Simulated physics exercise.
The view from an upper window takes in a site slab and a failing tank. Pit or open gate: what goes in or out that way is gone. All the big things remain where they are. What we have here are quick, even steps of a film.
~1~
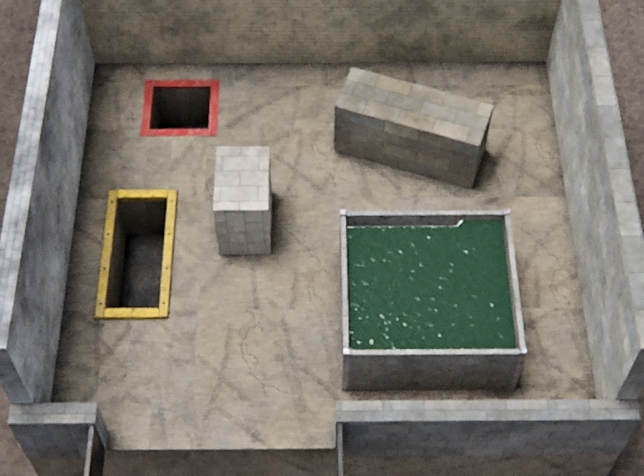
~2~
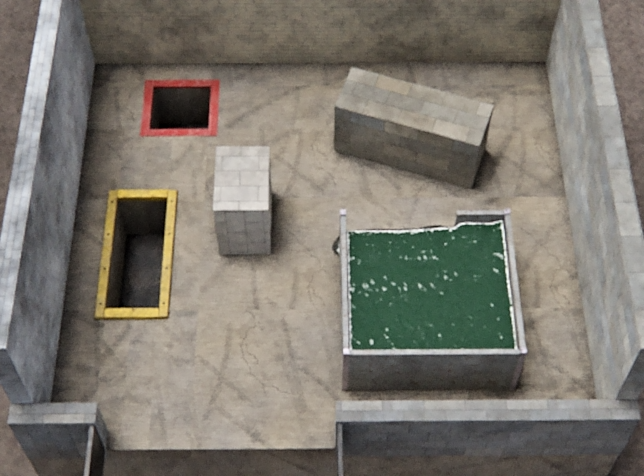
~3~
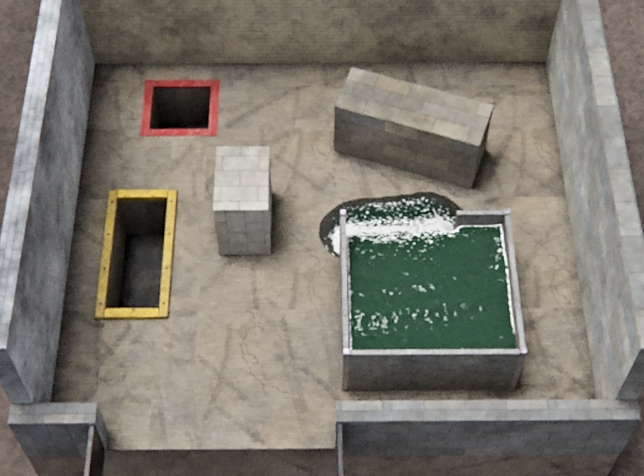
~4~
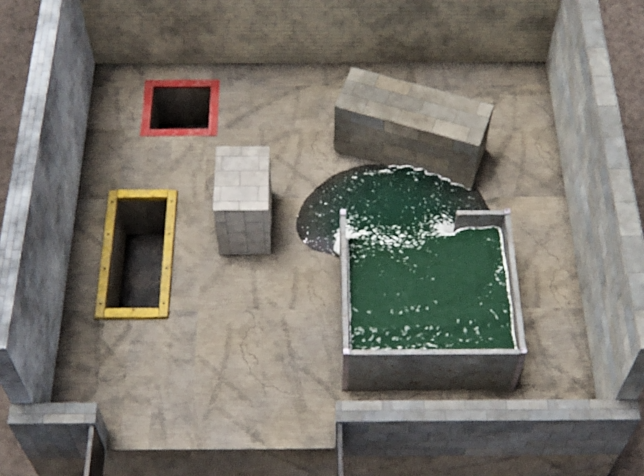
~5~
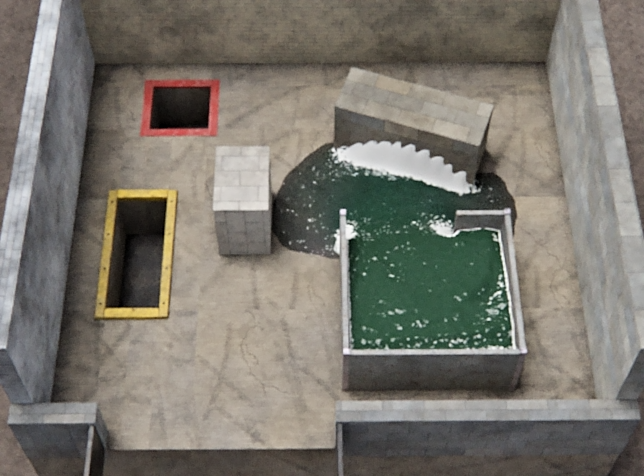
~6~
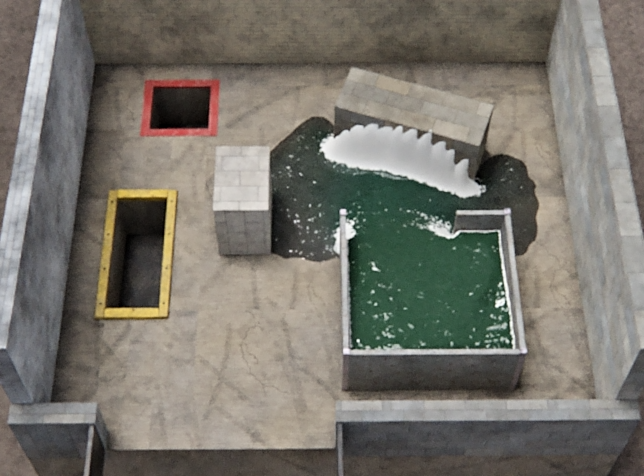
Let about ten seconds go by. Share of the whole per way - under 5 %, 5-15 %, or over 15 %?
Gate 5-15 %, yellow pit under 5 %, red pit over 15 %.
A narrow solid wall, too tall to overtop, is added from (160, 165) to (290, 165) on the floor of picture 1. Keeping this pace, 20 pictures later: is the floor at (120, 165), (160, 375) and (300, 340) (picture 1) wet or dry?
Swamped; spared; swamped.
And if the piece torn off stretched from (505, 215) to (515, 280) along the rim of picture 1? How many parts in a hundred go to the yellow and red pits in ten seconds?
The yellow pit takes 4 per cent and the red pit 15 per cent.
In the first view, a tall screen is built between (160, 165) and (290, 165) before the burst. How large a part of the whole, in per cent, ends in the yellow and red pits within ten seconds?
I'd say yellow collects roughly 6 % while red collects roughly 20 %.
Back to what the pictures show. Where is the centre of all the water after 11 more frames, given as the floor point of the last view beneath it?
Near (379, 238).
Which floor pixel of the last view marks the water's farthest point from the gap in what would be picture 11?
Somewhere about (211, 70).
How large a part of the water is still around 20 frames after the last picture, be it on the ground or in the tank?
Result: Close to 86 %.
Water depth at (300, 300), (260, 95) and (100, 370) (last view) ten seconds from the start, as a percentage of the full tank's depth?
About 2 per cent, then 4 per cent, then 4 per cent.
A moment on, water covers 30 % of the floor; the gate 0 %, the yellow pit 0 %, the red pit 1 %.
Next, water covers 45 % of the floor; the gate 0 %, the yellow pit 0 %, the red pit 7 %.
Then, water covers 70 % of the floor; the gate 0 %, the yellow pit 0 %, the red pit 14 %.
Later, water covers 85 % of the floor; the gate 3 %, the yellow pit 1 %, the red pit 27 %.
In the end, water covers 95 % of the floor; the gate 10 %, the yellow pit 1 %, the red pit 37 %.
